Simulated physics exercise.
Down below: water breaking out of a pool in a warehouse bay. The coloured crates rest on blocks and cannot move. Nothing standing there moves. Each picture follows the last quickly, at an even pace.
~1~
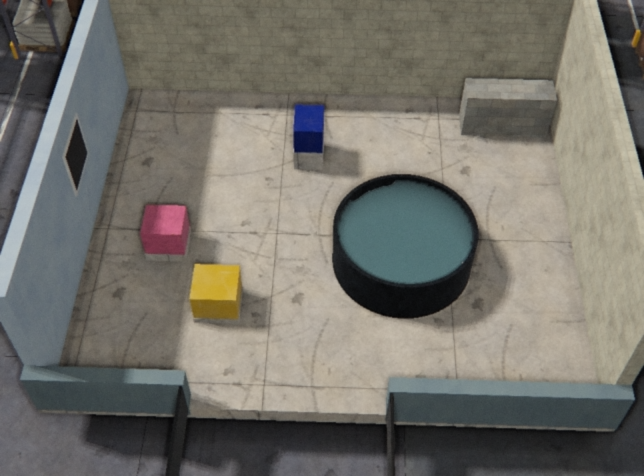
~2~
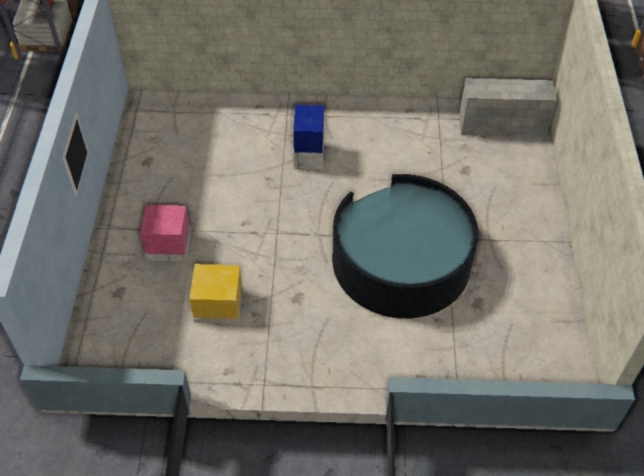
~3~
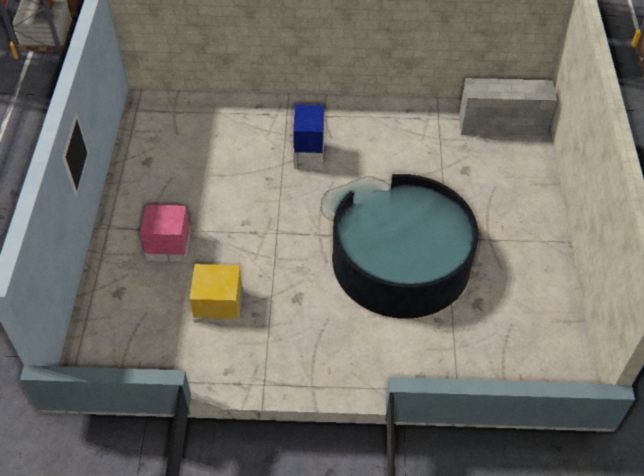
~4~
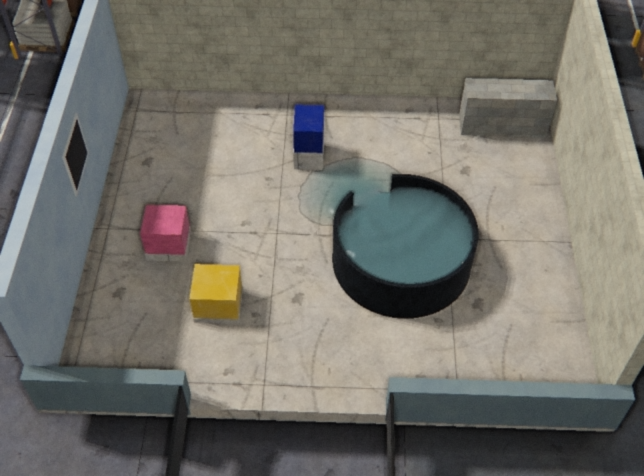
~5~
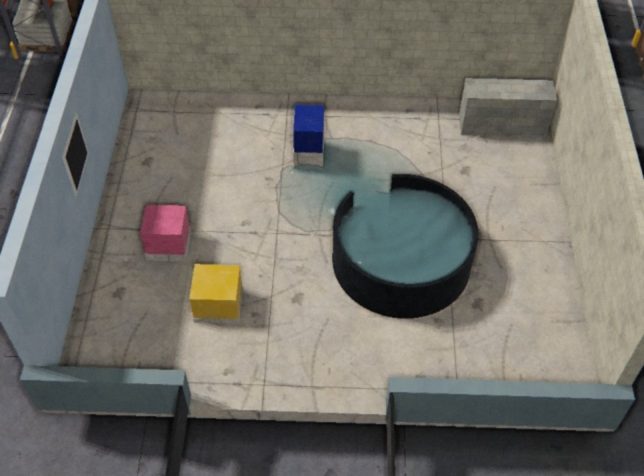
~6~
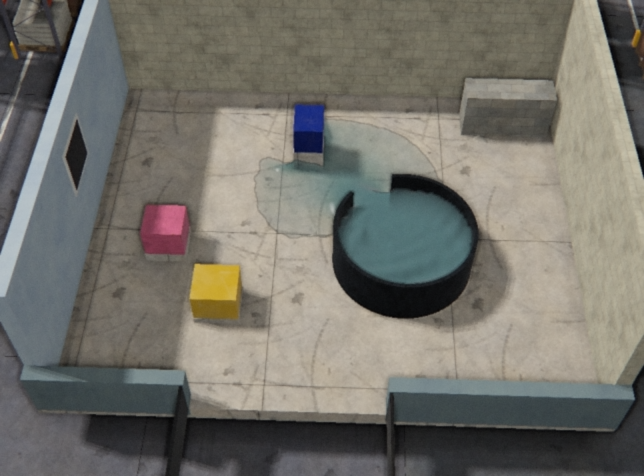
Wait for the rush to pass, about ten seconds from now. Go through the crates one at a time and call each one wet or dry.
The blue crate is dry. The pink crate is dry. The yellow crate is dry.
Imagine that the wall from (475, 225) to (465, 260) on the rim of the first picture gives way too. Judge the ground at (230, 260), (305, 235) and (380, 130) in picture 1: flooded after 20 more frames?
Spared, then spared, then sodden.
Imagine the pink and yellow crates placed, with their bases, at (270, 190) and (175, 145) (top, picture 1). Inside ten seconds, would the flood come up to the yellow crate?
Well, the yellow one goes wet in the end.
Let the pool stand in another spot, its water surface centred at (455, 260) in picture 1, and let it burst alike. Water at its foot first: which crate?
One in blue.
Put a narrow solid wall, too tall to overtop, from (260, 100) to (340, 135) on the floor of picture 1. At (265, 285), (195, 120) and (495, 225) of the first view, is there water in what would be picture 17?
As listed: Free of water, awash, not flooded.
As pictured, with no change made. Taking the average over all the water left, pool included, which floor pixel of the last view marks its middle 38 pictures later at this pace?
Centre of mass: Roughly (307, 192).
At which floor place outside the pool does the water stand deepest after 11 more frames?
Deepest point: Roughly (351, 100).
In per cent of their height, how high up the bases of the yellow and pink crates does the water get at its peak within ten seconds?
Around 50 in a hundred for the first and 70 in a hundred for the second.
A moment on, water covers 25 % of the floor; the blue crate water round its plinth, the pink crate not reached, the yellow crate not reached.
Next, water covers 35 % of the floor; the blue crate water round its plinth, the pink crate water round its plinth, the yellow crate not reached.
Then, water covers 45 % of the floor; the blue crate water round its plinth, the pink crate water round its plinth, the yellow crate not reached.
Later, water covers 65 % of the floor; the blue crate water round its plinth, the pink crate water round its plinth, the yellow crate water round its plinth.
In the end, water covers 95 % of the floor; the blue crate stayed above the water, the pink crate stayed above the water, the yellow crate stayed above the water.
